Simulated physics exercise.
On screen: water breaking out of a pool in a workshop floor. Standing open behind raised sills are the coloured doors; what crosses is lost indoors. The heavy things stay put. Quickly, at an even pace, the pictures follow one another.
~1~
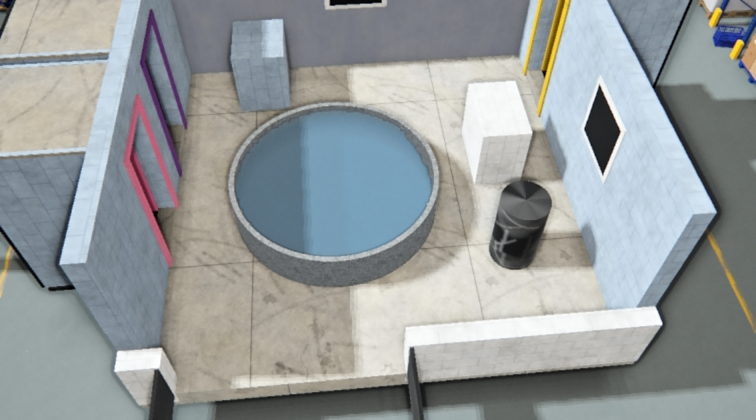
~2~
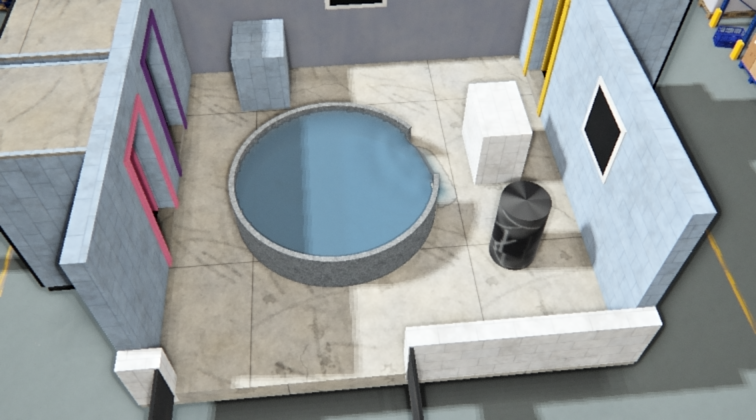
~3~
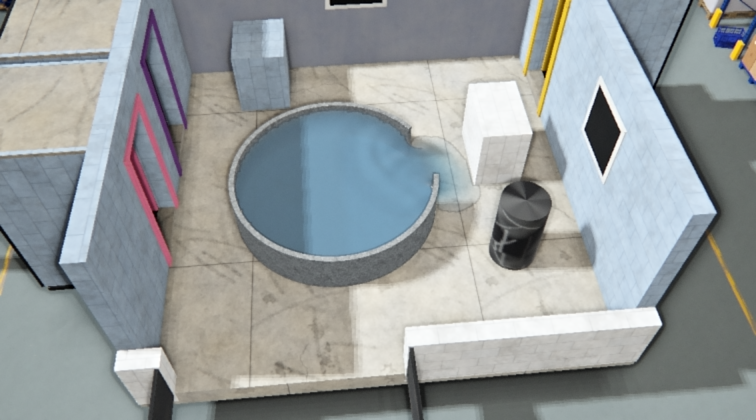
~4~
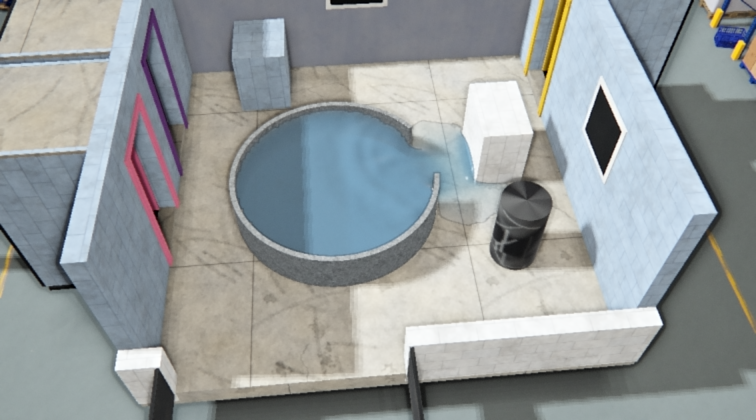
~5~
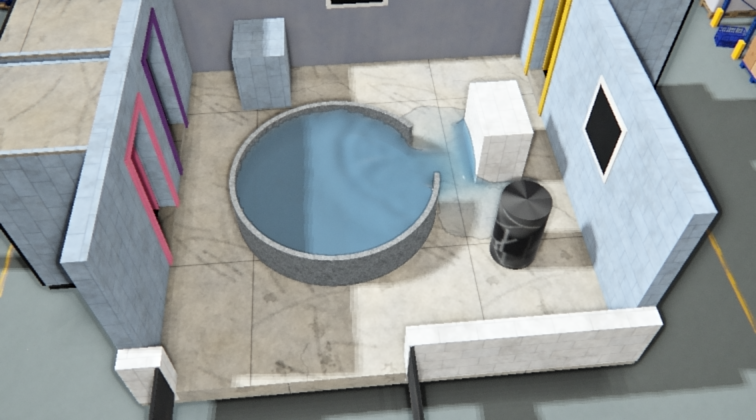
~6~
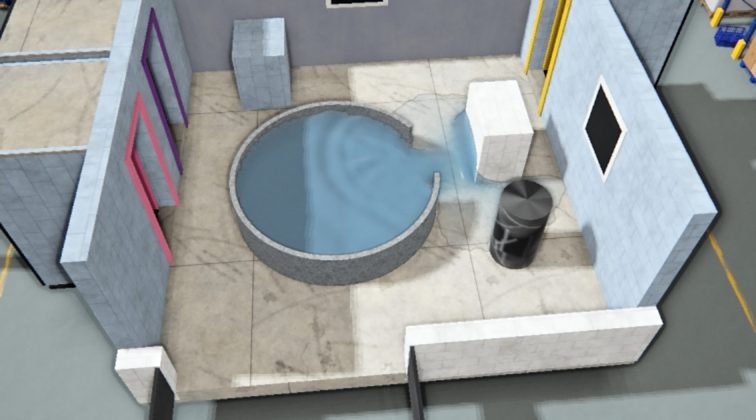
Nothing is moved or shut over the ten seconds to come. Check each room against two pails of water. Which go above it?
Outcome: The pink door keeps inside the limit. The yellow door keeps inside the limit. The purple door keeps inside the limit.
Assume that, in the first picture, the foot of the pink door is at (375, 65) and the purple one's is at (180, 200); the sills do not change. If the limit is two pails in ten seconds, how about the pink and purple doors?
Note: Pink door lets too much through; purple door lets in too little.
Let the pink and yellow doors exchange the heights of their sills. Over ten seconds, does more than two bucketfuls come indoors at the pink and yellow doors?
Pink: Not enough; yellow: Too much.
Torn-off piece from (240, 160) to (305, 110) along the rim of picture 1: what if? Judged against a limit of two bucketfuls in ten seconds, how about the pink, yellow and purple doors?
Pink door: Beyond the mark; yellow door: Short of the mark; purple door: Beyond the mark.
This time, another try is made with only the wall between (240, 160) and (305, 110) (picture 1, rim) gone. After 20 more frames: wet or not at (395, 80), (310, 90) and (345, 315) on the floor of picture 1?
Taking the three spots as listed, they end up inundated, inundated and spared.
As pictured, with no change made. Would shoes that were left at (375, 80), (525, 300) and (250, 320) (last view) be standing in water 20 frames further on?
First spot soaked, second soaked, third not wet.
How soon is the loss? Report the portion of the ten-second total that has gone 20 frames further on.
Near 0 in a hundred.
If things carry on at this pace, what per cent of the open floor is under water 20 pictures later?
That comes to about 65 per cent.
A moment on, water covers 25 % of the floor; the pink door not reached, the yellow door not reached, the purple door not reached.
Next, water covers 45 % of the floor; the pink door not reached, the yellow door wet at the sill, nothing in, the purple door not reached.
Then, water covers 65 % of the floor; the pink door not reached, the yellow door wet at the sill, nothing in, the purple door not reached.
Later, water covers 90 % of the floor; the pink door wet at the sill, nothing in, the yellow door wet at the sill, nothing in, the purple door wet at the sill, nothing in.
In the end, water covers 100 % of the floor; the pink door under two buckets in, the yellow door wet at the sill, nothing in, the purple door wet at the sill, nothing in.
